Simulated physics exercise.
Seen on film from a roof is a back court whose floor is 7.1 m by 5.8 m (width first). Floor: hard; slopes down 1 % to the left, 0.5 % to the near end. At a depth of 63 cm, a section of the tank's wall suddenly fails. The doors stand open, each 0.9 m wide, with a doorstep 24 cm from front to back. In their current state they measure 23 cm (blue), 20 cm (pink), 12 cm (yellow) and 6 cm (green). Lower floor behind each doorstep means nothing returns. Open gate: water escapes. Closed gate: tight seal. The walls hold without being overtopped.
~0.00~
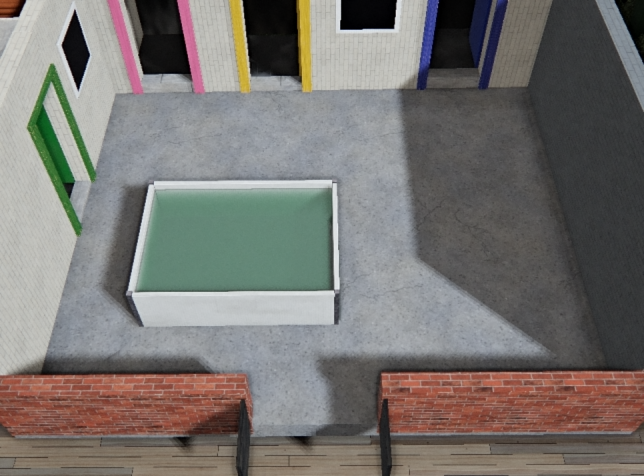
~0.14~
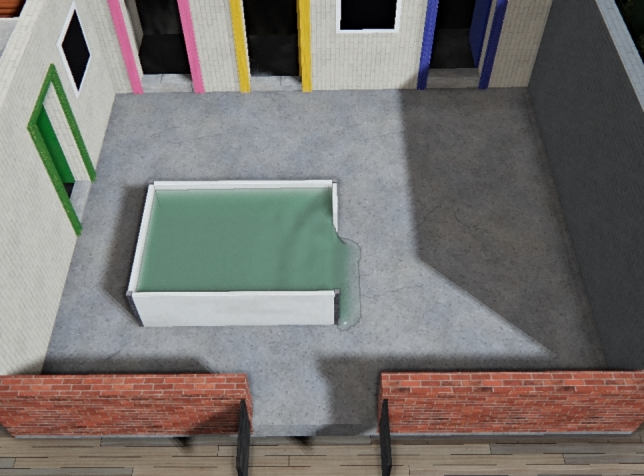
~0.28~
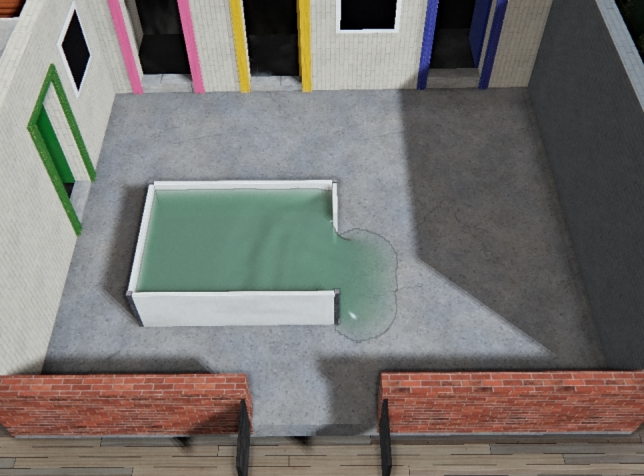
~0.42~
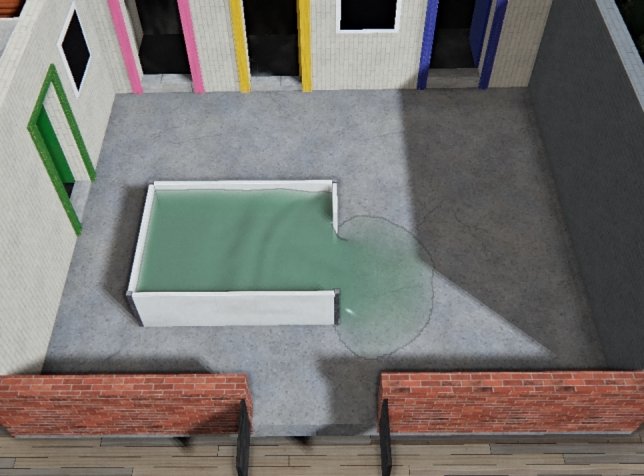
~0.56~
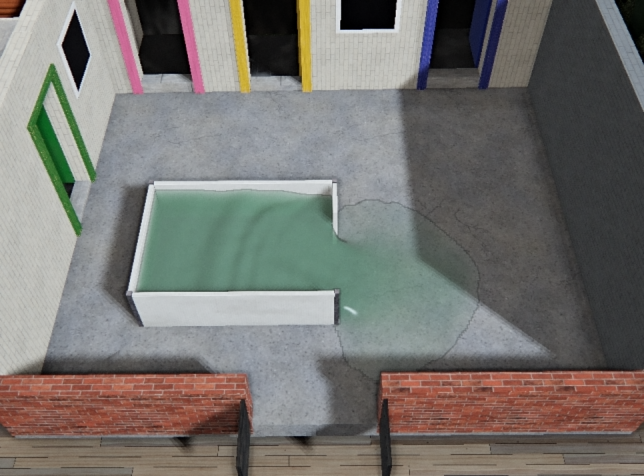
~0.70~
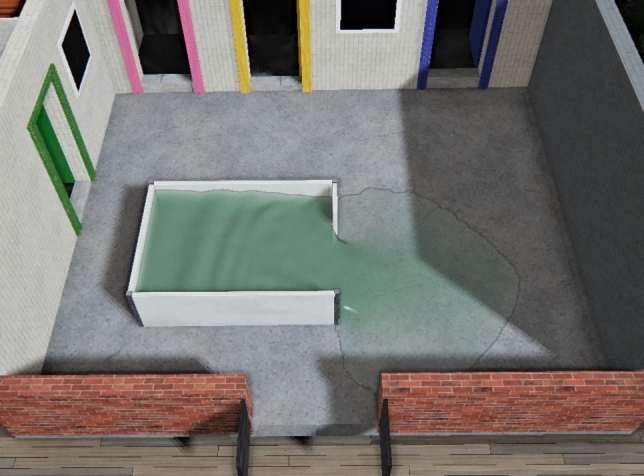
A grey-floored back court is seen from a high, unmoving camera, with a white-walled rectangular tank of green water left of centre. Pale walls hold pink, yellow and blue doorways at the back and a green one at left, while low red brick walls flank a front opening. The tank's right side gives way, and water pours out, spreading rightward, forward and back in a widening, thinning sheet across the floor.
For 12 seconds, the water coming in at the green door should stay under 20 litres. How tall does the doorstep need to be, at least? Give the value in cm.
Close to 6.5 cm is just enough.
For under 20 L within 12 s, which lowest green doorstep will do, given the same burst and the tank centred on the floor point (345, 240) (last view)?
That setup calls for roughly 9.5 cm.
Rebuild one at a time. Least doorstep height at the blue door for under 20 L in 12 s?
Blue - roughly 12.5 cm.
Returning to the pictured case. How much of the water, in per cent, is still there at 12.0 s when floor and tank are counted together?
Around 94 in a hundred parts remain.
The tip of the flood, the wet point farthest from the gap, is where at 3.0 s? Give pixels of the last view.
Lab note: Front tip approx. (524, 88).
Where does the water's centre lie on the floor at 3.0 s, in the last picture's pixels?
The water's centre is at about (387, 276).
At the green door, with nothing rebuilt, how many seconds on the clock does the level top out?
Roughly at 12.0 s.
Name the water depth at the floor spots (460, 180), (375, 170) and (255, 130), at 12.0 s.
Depths of roughly 6 cm, 5 cm and 4 cm, in that order.
After 1.4 s water covers 30 % of the floor, deepest (35 cm) near (341, 292); it has not reached the green door.
After 3.0 s water covers 35 % of the floor, deepest (32 cm) near (601, 361); it has not reached the green door.
After 12.0 s water covers 100 % of the floor, deepest (17 cm) near (47, 355); 12 cm at the green door, 26 litres in over its 6 cm doorstep.
At the green door as built, the water arrived by 7.8 s and peaked near 12 cm at 12.0 s.
Run again over the same 12 s with other heights there, 26 litres in over 6 cm, 7 litres over 8.5 cm. The limit of 20 litres is kept from about 6.5 cm up.
